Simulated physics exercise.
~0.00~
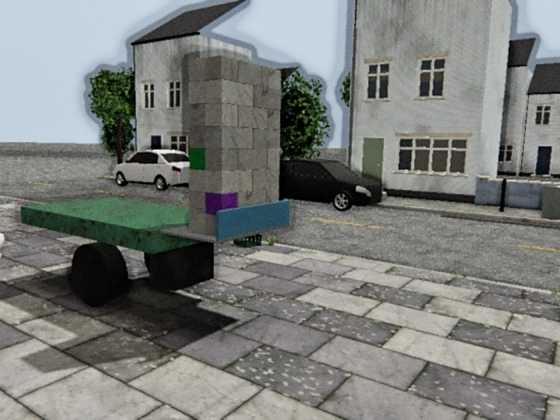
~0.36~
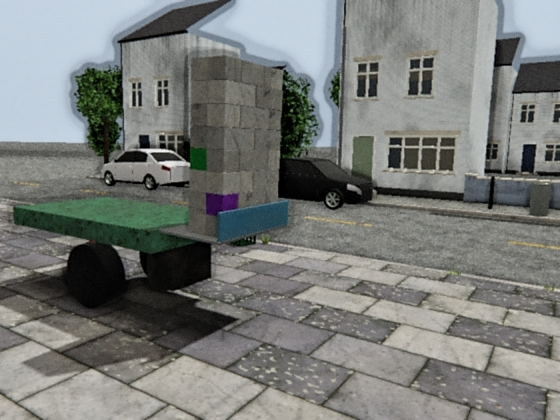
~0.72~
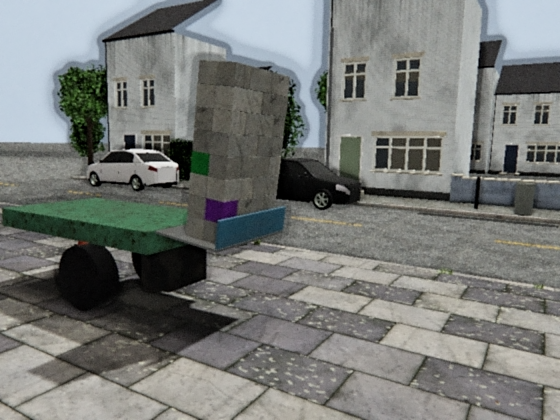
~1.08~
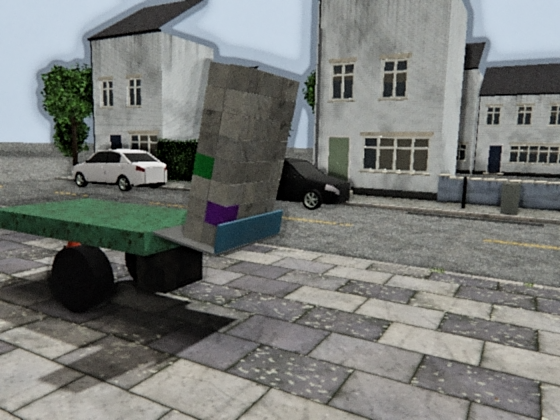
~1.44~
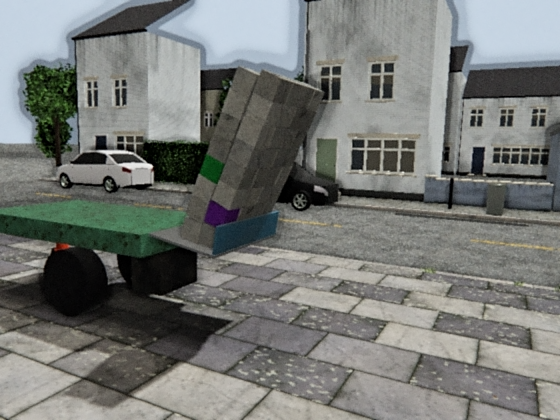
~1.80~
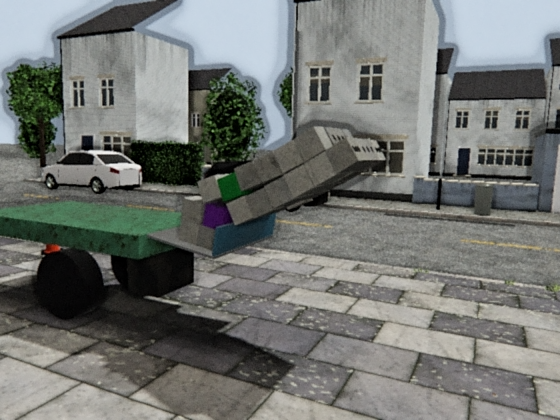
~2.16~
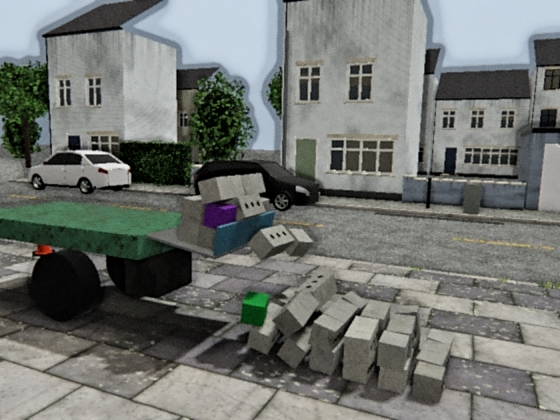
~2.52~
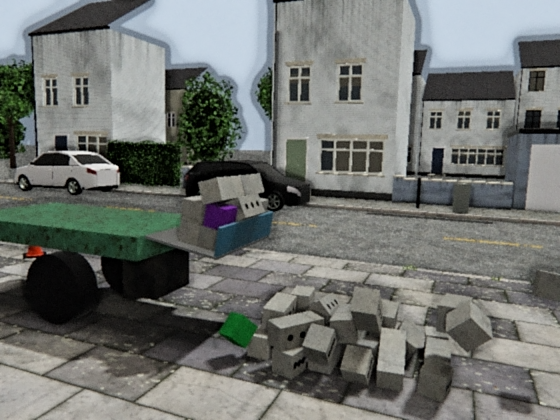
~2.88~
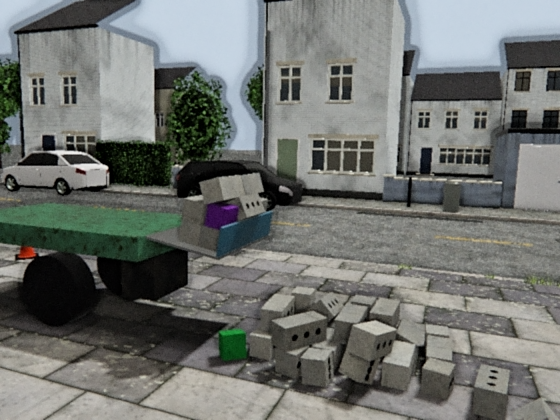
Stack of grey concrete blocks tilting on a green flatbed's sagging rear flap, toppling right and spilling mostly onto the paving.
